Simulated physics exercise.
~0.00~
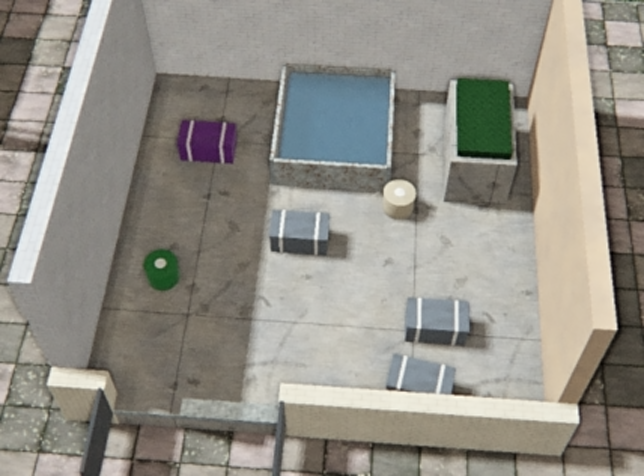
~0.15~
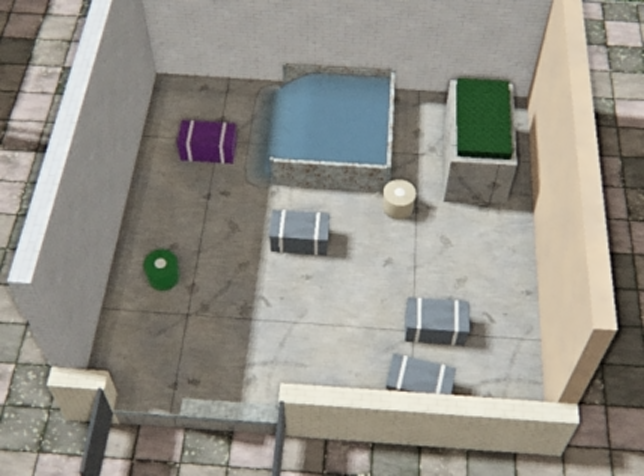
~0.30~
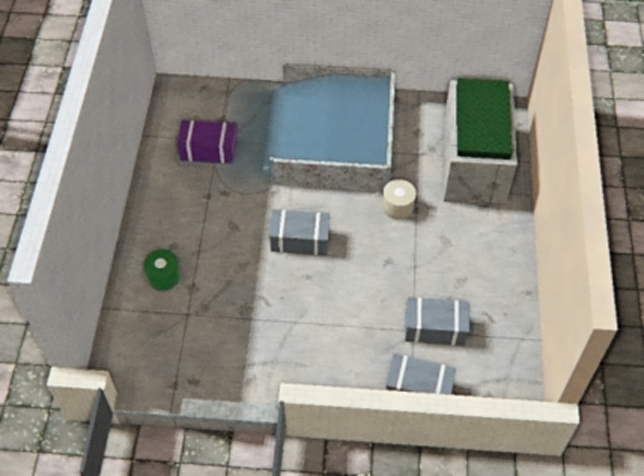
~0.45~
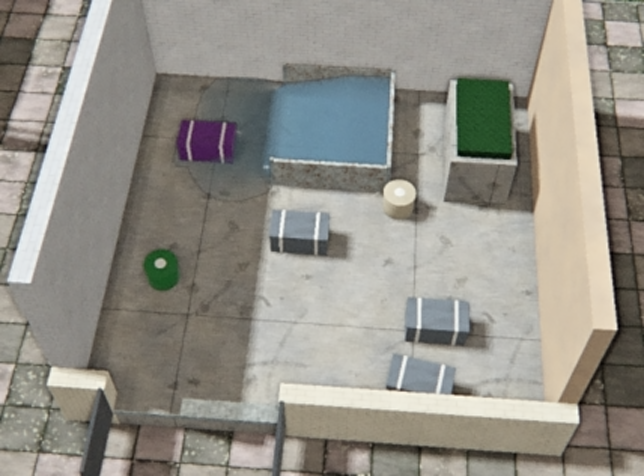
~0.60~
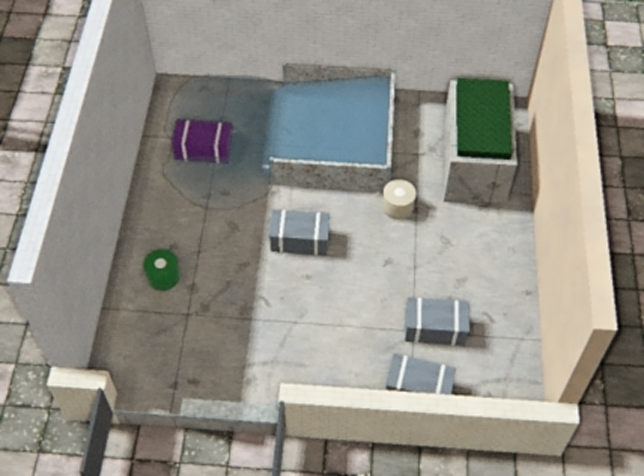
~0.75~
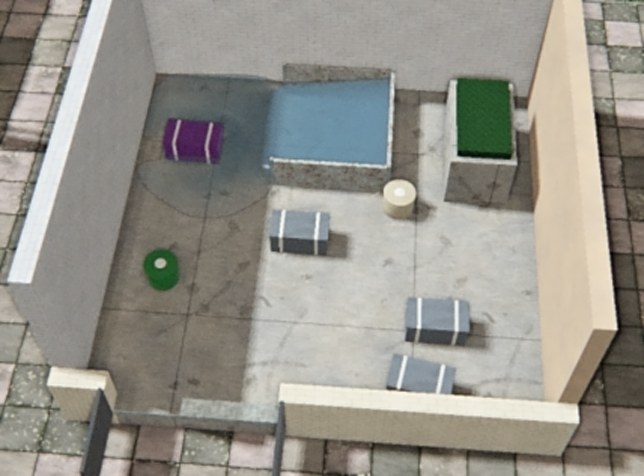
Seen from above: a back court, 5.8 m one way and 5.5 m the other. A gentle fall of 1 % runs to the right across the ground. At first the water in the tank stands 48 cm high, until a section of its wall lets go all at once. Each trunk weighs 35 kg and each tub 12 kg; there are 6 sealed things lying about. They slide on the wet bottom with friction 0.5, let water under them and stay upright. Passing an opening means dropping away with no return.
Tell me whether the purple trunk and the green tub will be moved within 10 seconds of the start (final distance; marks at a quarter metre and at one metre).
The purple trunk goes a long way, the green tub goes a long way.
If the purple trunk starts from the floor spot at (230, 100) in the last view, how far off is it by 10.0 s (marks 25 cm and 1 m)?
Outcome: It is taken a long way.
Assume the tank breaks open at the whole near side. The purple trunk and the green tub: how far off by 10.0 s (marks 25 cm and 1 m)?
Purple trunk: Essentially stationary; green tub: Essentially stationary.
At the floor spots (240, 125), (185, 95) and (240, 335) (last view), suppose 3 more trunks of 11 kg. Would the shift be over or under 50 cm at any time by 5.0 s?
One by one: Beyond the mark, beyond the mark, beyond the mark.
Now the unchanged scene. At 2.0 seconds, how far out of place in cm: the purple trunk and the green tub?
By then roughly 80 cm and 0 cm, respectively.
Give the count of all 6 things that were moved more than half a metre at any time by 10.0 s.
Result: 2.
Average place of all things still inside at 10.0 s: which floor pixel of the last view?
The centre sits near (331, 312).
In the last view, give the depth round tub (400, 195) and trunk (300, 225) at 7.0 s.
Around 1 cm and 2 cm.
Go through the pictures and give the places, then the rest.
The first picture shows the purple trunk at (206, 133) rests on the ground; the green tub at (160, 264) rests on the ground; water covers 2.9 m2; 0 of 6 have shifted.
The second picture shows the purple trunk at (206, 133), on the bottom; the green tub at (160, 264) rests on the ground; 3.7 m2 under water; 0 of 6 have shifted.
The third picture shows the purple trunk at (206, 133), on the bottom; the green tub at (160, 264), on the bottom; water covers 4.5 m2; 0 of 6 have shifted.
The fourth picture shows the purple trunk at (206, 133), on the bottom; the green tub at (160, 264) rests on the ground; 5.5 m2 under water; 0 of 6 have shifted.
The fifth picture shows the purple trunk at (202, 133), on the bottom, 7 cm from its start; the green tub at (160, 264), on the bottom; water covers 6.5 m2; 1 of 6 have shifted.
The sixth picture shows the purple trunk at (193, 133), on the bottom, 20 cm from its start; the green tub at (160, 264), on the bottom; water covers 7.6 m2; 1 of 6 have shifted.
After 2.0 s the purple trunk is near (158, 153), 0.8 m from its start, afloat; the green tub is near (160, 264), 0.0 m from its start, aground; 0 of 6 are out; 1 afloat.
After 4.5 s the purple trunk is near (187, 330), 3.2 m from its start, aground; the green tub is near (218, 354), 1.6 m from its start, aground; 0 of 6 are out; 0 afloat.
After 7.0 s the purple trunk is near (193, 341), 3.4 m from its start, aground; the green tub is near (224, 364), 1.8 m from its start, aground; 0 of 6 are out; 0 afloat.
After 10.0 s the purple trunk is near (193, 341), 3.4 m from its start, aground; the green tub is near (224, 364), 1.8 m from its start, aground; 0 of 6 are out; 0 afloat.
